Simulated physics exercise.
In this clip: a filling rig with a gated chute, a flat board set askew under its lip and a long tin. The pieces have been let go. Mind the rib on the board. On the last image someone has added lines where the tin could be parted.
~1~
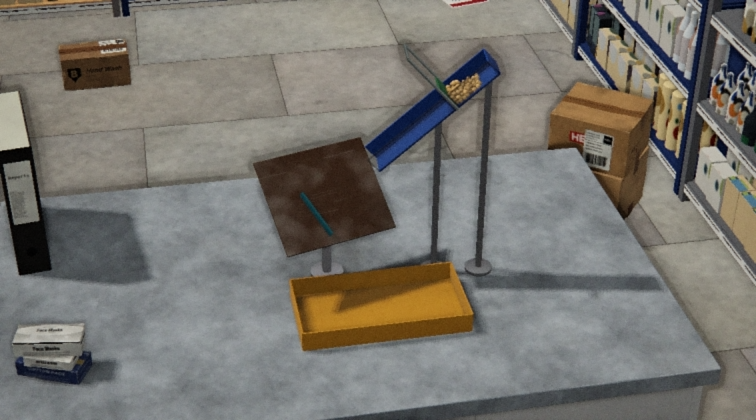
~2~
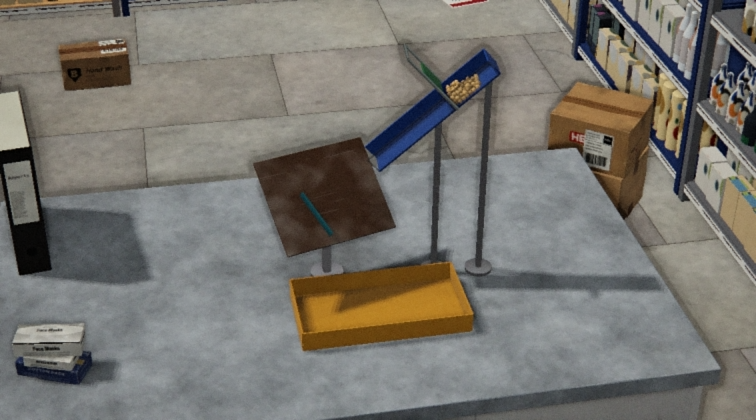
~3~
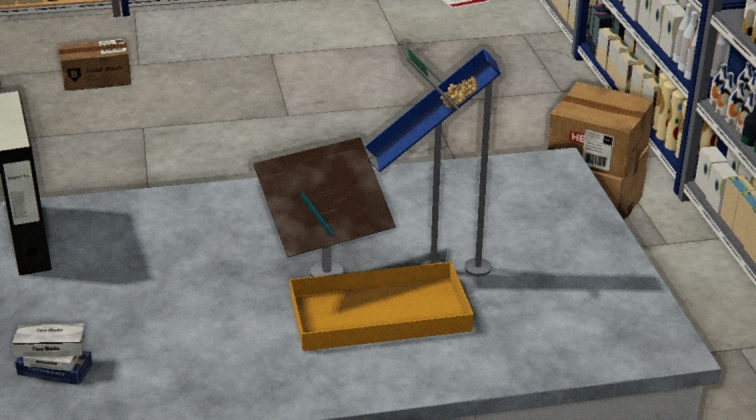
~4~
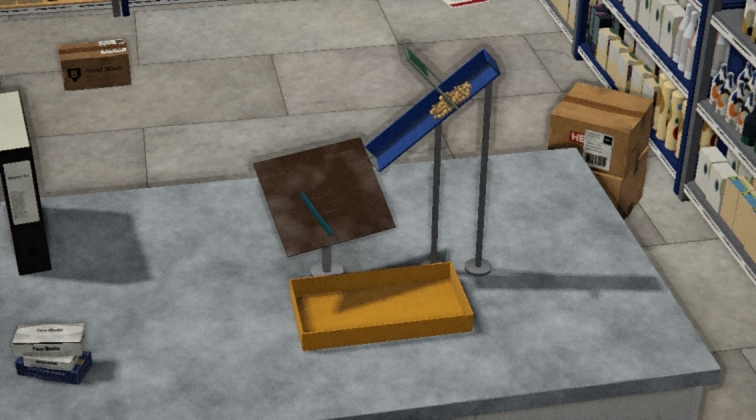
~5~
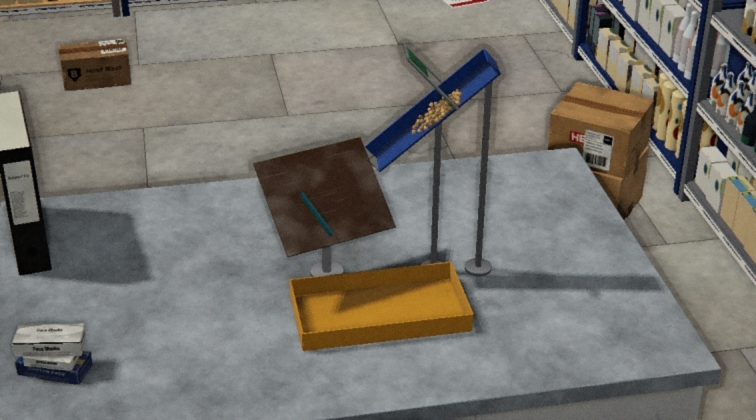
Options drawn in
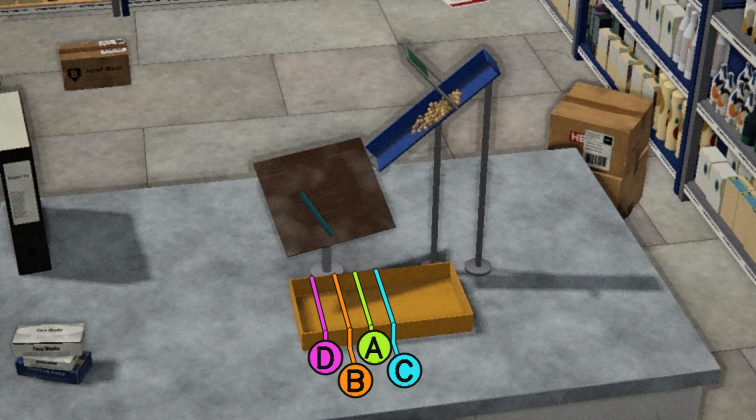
In this clip, a green gate lifts on a sloping blue chute and a clump of dried chickpeas slides down and leftward, spreading out along it, while the tilted brown ribbed board and the empty yellow tin below stay still.
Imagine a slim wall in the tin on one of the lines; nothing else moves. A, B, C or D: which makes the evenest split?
The best line is A.
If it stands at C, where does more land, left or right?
More lands on the left.
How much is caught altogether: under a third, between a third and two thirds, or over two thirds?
It is over two thirds.
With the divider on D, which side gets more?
The right side.
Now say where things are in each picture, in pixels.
In the first frame, load behind the gate at (462, 89), dried chickpeas; lip of the chute at (378, 165), sloping fairly steeply.
In the second frame, middle of the board at (325, 195), tilted fairly steeply; middle of its low edge at (343, 242); of its high edge at (308, 150).
In the third frame, front corners of the tin at (303, 334) and (473, 314), empty; front of the load at (446, 101).
In the fourth frame, middle of the load at (450, 100); its front at (432, 112), about a quarter of the way to the lip; rib from (302, 192) to (333, 233).
In the fifth frame, middle of the load at (438, 109); its front at (414, 132), about half of the way to the lip.
On the marked copy, line A crosses the front rim at (371, 326); line B crosses the front rim at (349, 328); line C crosses the front rim at (393, 323); line D crosses the front rim at (325, 331).
With A, of what is caught, about half on the left of the divider, about half on the right.
With B, of what is caught, a small part on the left of the divider, nearly all on the right.
With C, of what is caught, nearly all on the left of the divider, a stray few on the right.
With D, of what is caught, a stray few on the left of the divider, nearly all on the right.
